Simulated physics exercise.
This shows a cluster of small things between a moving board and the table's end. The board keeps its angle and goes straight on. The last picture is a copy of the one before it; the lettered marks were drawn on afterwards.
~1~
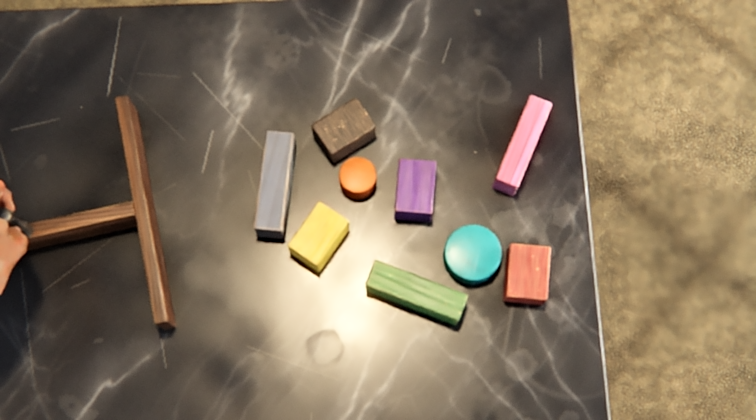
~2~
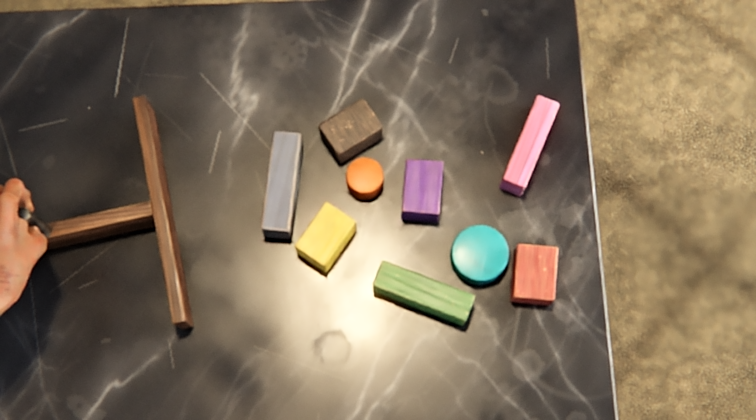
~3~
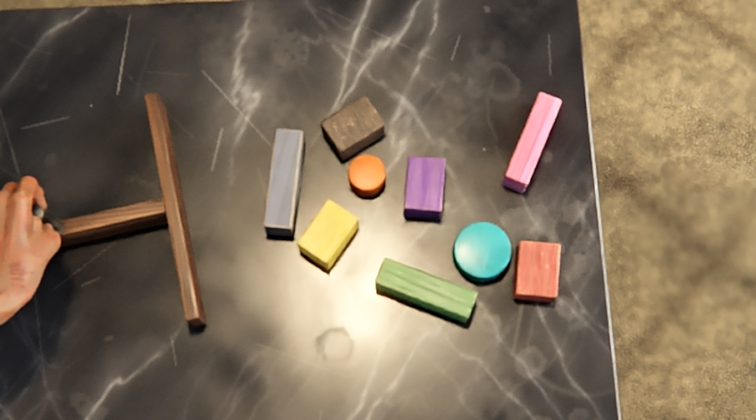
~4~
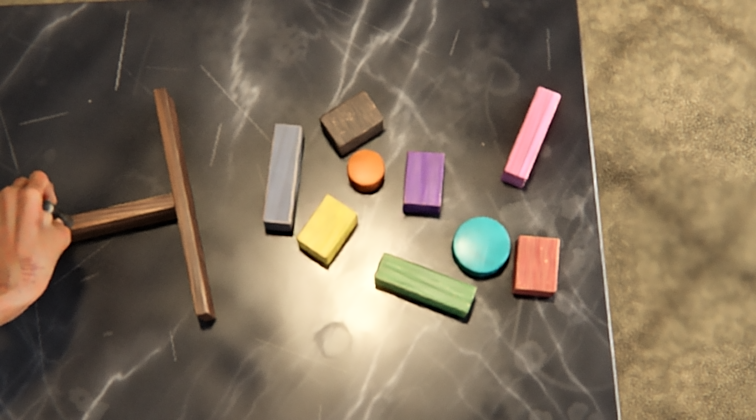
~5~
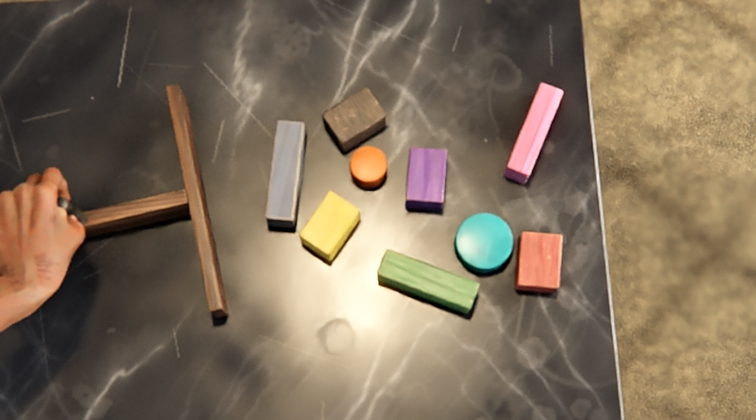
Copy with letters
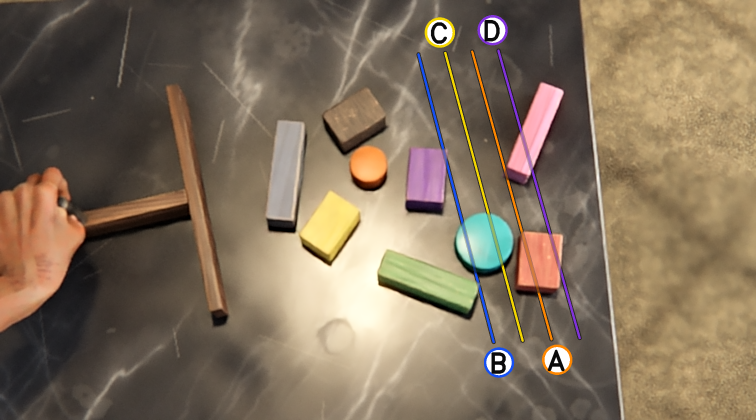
On a dark, marble-patterned tabletop, a hand at the left grips a T-shaped wooden board and slides it steadily to the right. The gap narrows between it and a cluster of colourful blocks, sticks and round tins, which stay in their places on the table, untouched.
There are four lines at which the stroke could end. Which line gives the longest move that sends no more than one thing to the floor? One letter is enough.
The farthest such stop is A.
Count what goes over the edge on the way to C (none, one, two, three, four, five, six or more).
In all, none.
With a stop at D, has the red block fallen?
By then, yes.
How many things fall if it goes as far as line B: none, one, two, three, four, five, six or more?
In all, none.
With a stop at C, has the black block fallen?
No.
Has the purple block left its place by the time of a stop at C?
By then, yes.
On the marked copy, A at (511, 191); B at (455, 193); C at (483, 192); D at (538, 189).
Taking A. A third of the way, board (306, 189); black block (359, 120); yellow block (357, 231).
Two thirds of the way, board (421, 184); red block (557, 272); pink stick (538, 135).
When it is over, board (510, 180); pink stick over the edge; red block (611, 296); one fallen.
As for the rest, B is within the limit but short; C is within the limit but short; D drops three.
